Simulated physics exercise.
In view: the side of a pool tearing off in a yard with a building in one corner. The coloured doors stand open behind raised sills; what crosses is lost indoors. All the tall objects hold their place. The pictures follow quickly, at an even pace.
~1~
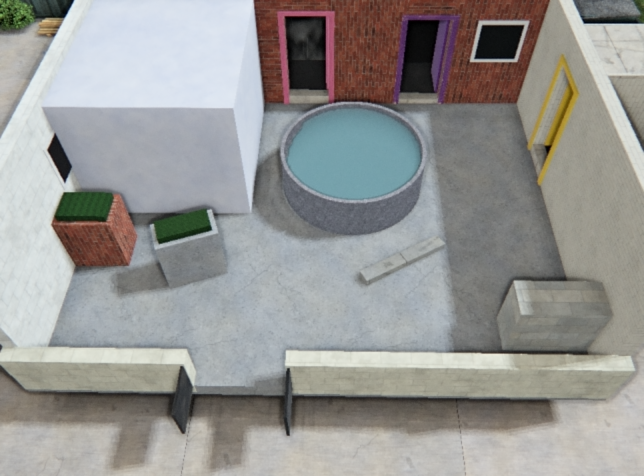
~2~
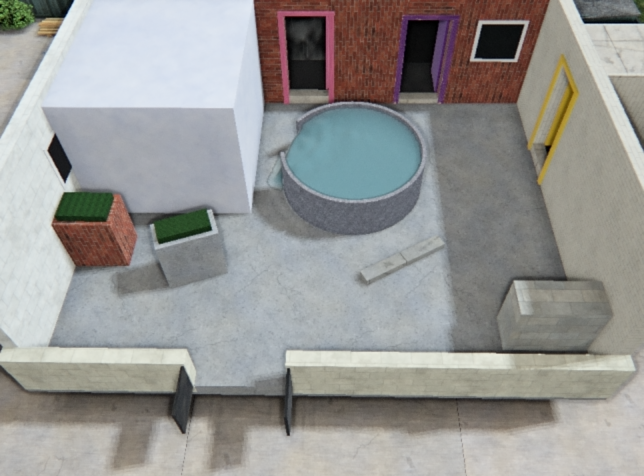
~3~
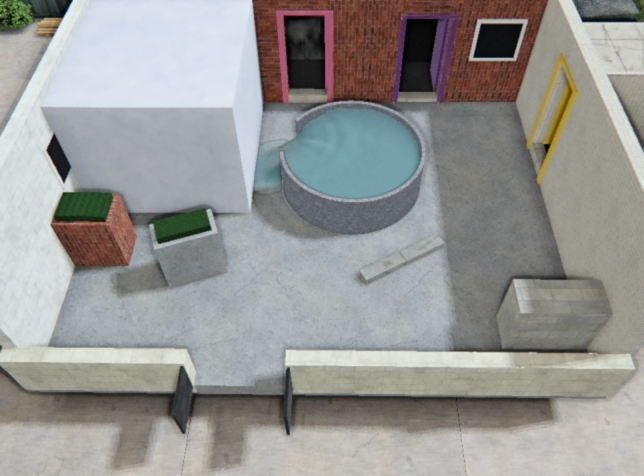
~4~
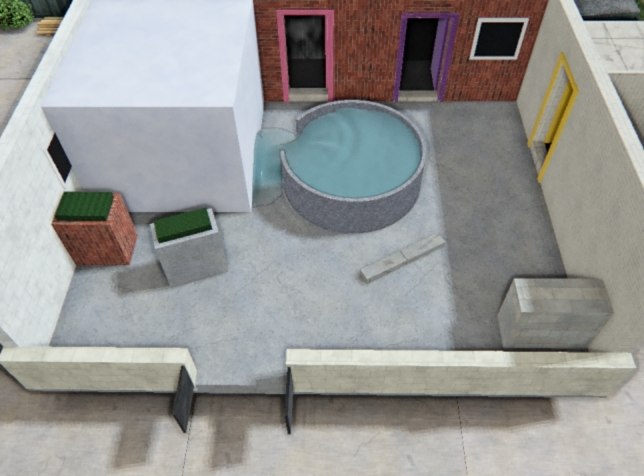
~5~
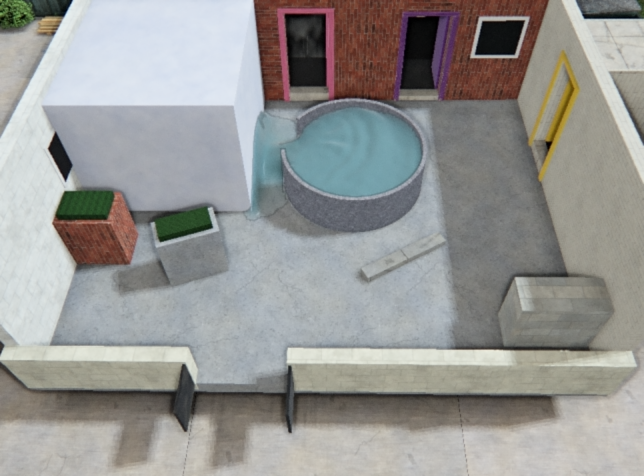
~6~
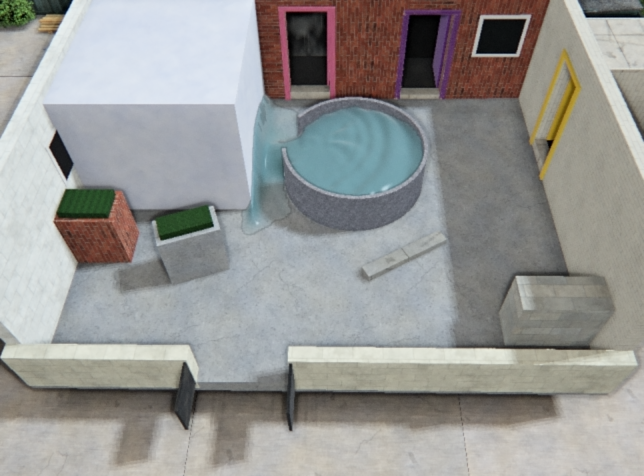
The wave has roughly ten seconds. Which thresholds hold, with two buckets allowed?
One by one: The pink door takes more than that; the purple door stays under that; the yellow door stays under that.
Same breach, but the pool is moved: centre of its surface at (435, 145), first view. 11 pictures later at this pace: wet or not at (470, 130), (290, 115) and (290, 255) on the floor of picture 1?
As listed: No water, wet, wet.
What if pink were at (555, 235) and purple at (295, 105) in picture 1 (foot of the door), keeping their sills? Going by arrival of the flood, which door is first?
First comes the door marked purple.
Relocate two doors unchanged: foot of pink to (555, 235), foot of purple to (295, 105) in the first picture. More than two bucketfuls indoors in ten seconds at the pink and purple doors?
My reading: Pink takes less, purple passes that mark.
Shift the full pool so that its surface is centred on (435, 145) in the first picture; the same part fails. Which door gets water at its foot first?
First comes the pink door.
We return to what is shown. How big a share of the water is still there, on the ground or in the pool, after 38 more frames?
Near 88 in a hundred.
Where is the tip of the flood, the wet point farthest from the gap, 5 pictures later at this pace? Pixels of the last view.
At about (239, 309).
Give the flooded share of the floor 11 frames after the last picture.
I make it 40 per cent.
A moment on, water covers 20 % of the floor; the pink door under two buckets in, the purple door not reached, the yellow door not reached.
Next, water covers 40 % of the floor; the pink door over two buckets in, the purple door wet at the sill, nothing in, the yellow door not reached.
Then, water covers 55 % of the floor; the pink door far over two buckets in, the purple door wet at the sill, nothing in, the yellow door wet at the sill, nothing in.
Later, water covers 75 % of the floor; the pink door far over two buckets in, the purple door wet at the sill, nothing in, the yellow door under two buckets in.
In the end, water covers 85 % of the floor; the pink door far over two buckets in, the purple door wet at the sill, nothing in, the yellow door under two buckets in.
